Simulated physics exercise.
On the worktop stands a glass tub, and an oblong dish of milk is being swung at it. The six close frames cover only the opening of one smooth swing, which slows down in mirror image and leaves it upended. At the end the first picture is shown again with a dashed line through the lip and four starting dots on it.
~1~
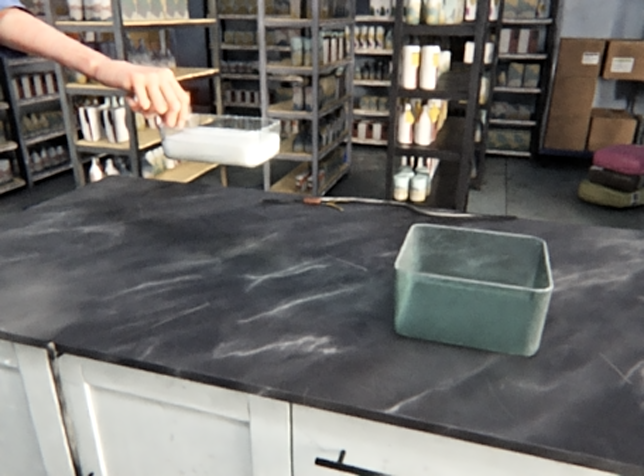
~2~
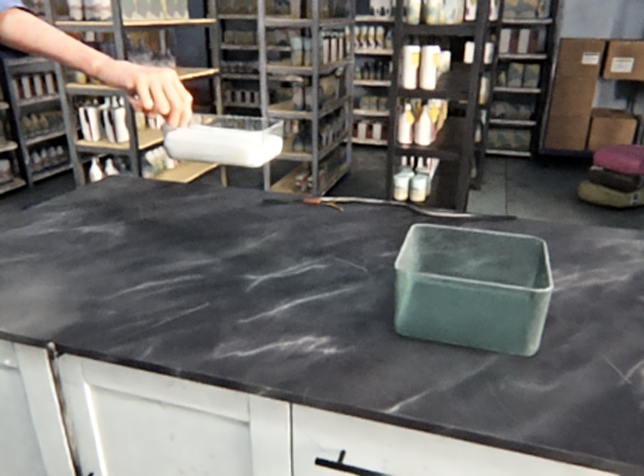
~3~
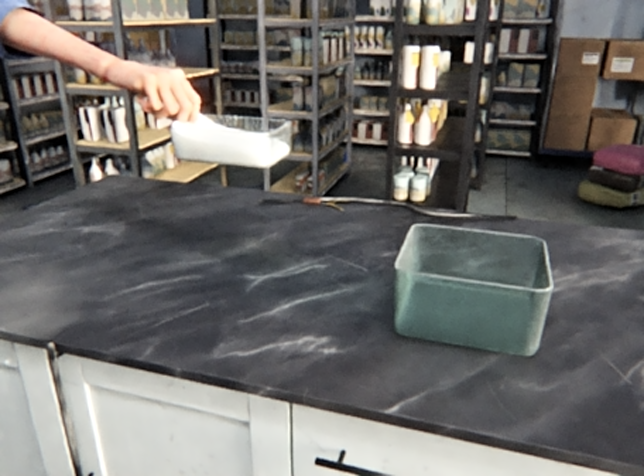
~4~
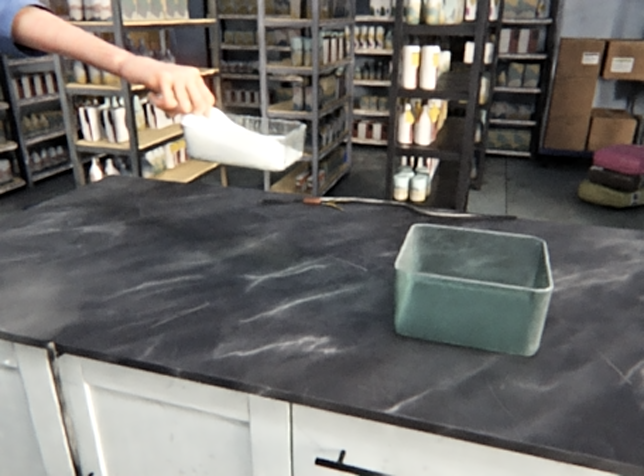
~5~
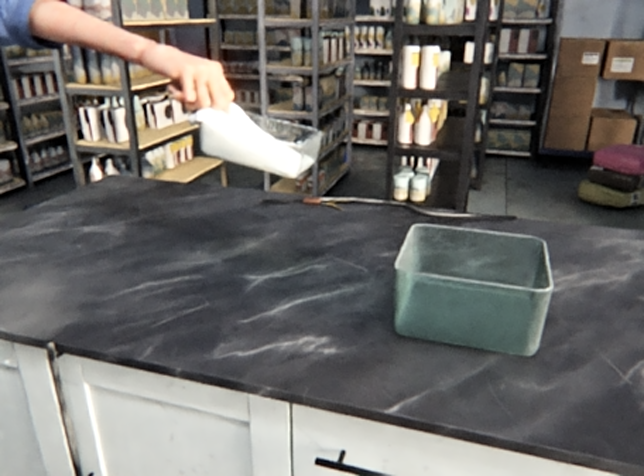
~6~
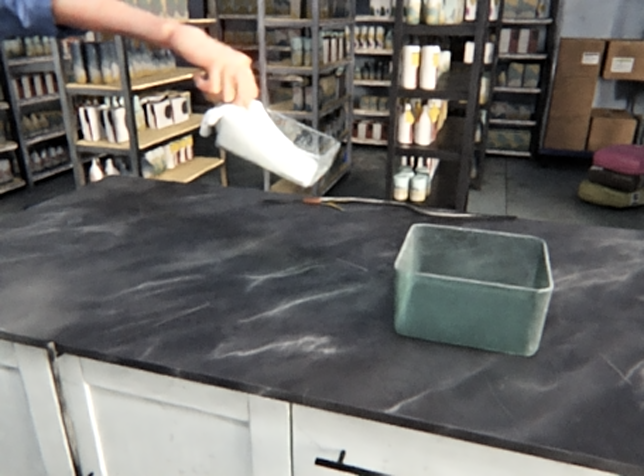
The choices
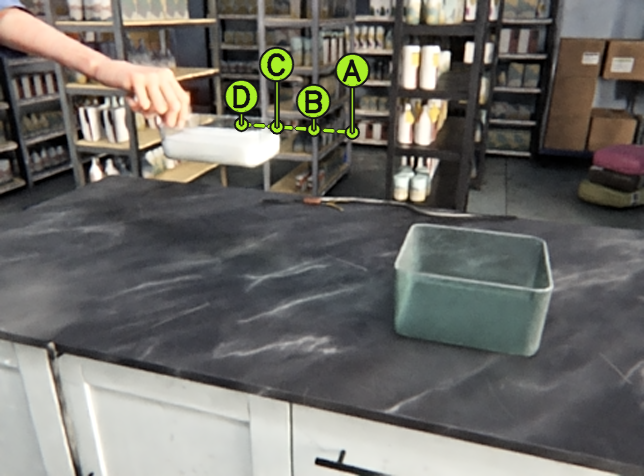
A hand held a clear oblong dish of milk above a dark marbled worktop, then swung it right toward a greenish glass tub, tilting it as the milk sloshed up over the left rim.
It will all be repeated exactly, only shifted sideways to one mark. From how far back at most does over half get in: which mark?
I would pick place B.
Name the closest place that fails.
It is C.
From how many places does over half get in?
Two of them.
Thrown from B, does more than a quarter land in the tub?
Yes.
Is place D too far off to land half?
Yes.
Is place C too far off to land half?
Yes, that goes wrong.
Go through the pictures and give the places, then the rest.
The first picture shows upright, lip at (268, 126); tub from (393, 329) to (536, 354); nothing has left yet.
The second picture shows upright, lip at (271, 126); nothing has left yet.
The third picture shows upright, lip at (280, 127); nothing has left yet.
The fourth picture shows tipped about 2°, lip at (295, 130); milk is over the rim, down to (194, 120).
The fifth picture shows tipped about 9°, lip at (313, 138); milk is over the rim, down to (206, 128).
The sixth picture shows tipped about 19°, lip at (331, 149); milk is over the rim, down to (217, 144).
In lime, A at (352, 132); B at (313, 129); C at (276, 126); D at (241, 124).
With A, about 72 % lands in the tub, 13 % falls short and 14 % goes beside or beyond.
With B, about 72 % lands in the tub, 25 % falls short and 4 % goes beside or beyond.
With C, about 34 % lands in the tub, 59 % falls short and 6 % goes beside or beyond.
With D, about 16 % lands in the tub, 80 % falls short and 4 % goes beside or beyond.
